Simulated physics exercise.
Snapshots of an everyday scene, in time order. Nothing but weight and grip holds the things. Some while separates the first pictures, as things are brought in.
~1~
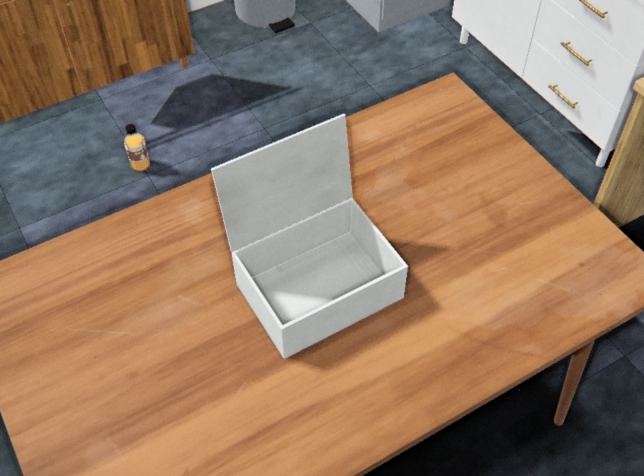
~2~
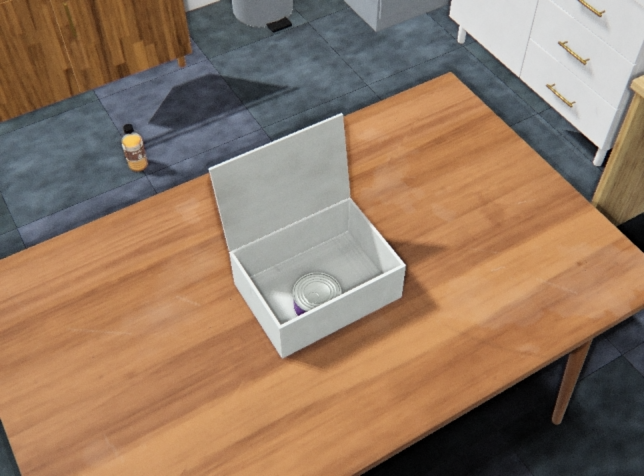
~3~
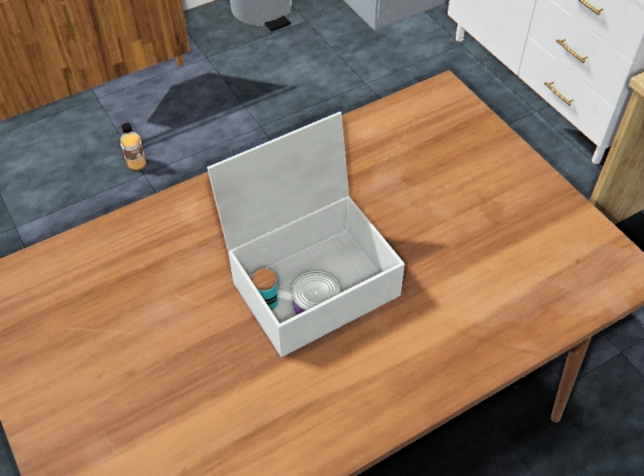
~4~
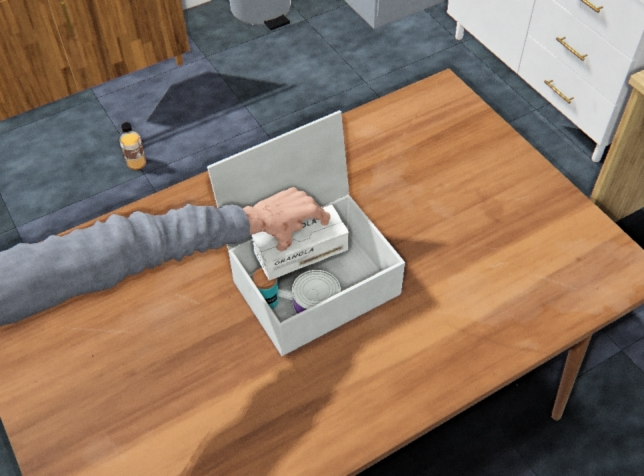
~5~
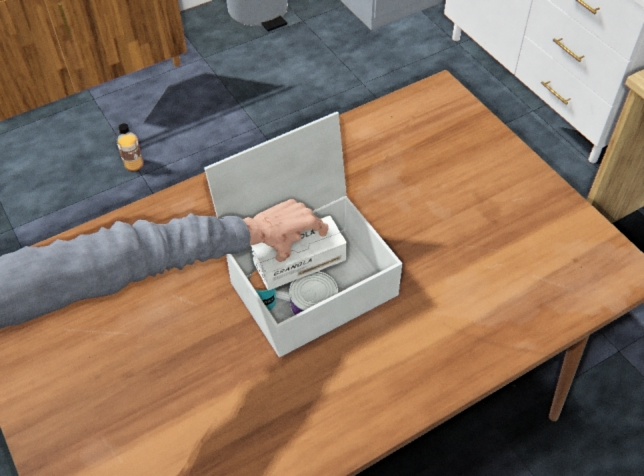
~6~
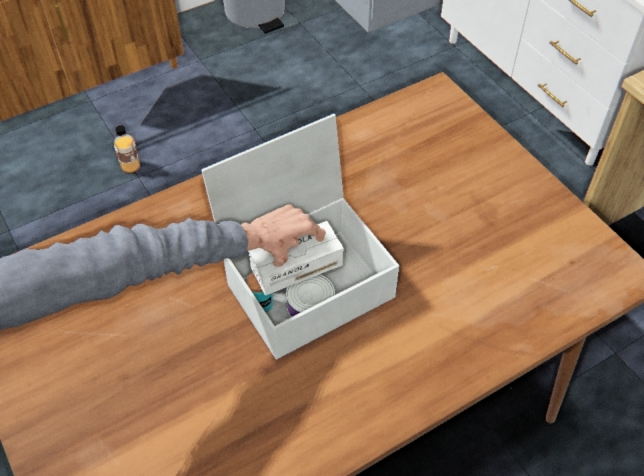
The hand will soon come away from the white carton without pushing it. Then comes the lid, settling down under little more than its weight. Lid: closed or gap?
Closed.
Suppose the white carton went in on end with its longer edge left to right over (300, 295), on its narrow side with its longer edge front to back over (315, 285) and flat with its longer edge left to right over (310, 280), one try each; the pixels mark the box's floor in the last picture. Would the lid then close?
Case one, the lid is kept from closing; case two, it lies closed; case three, it lies closed.
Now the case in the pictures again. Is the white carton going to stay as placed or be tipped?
Once everything settles, the white carton ends up at a slant.
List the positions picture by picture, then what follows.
In the first frame, the last thing is not in view yet.
In the second frame, the last thing is not in view yet.
In the third frame, the last thing is not in view yet; turquoise shaker (266, 290).
The fourth frame shows still above its spot; white carton (301, 242); turquoise shaker (266, 289).
The fifth frame shows still above its spot; white carton (299, 253).
The sixth frame shows put in, still held; white carton (297, 258).
Then, 0.40 s after the last picture, white carton on its side near (297, 258).
Then, 1.40 s after the last picture, lid 78° above the rim; white carton on its side near (299, 256).
Then, 1.70 s after the last picture, lid 46° above the rim; white carton on its side near (299, 256).
Then, 1.90 s after the last picture, lid 10° above the rim; white carton on its side near (299, 256).
At rest, lid shut; tipped over in the box, white carton; the other 2 in place. Seen from the same camera at the end, white carton near (299, 256).
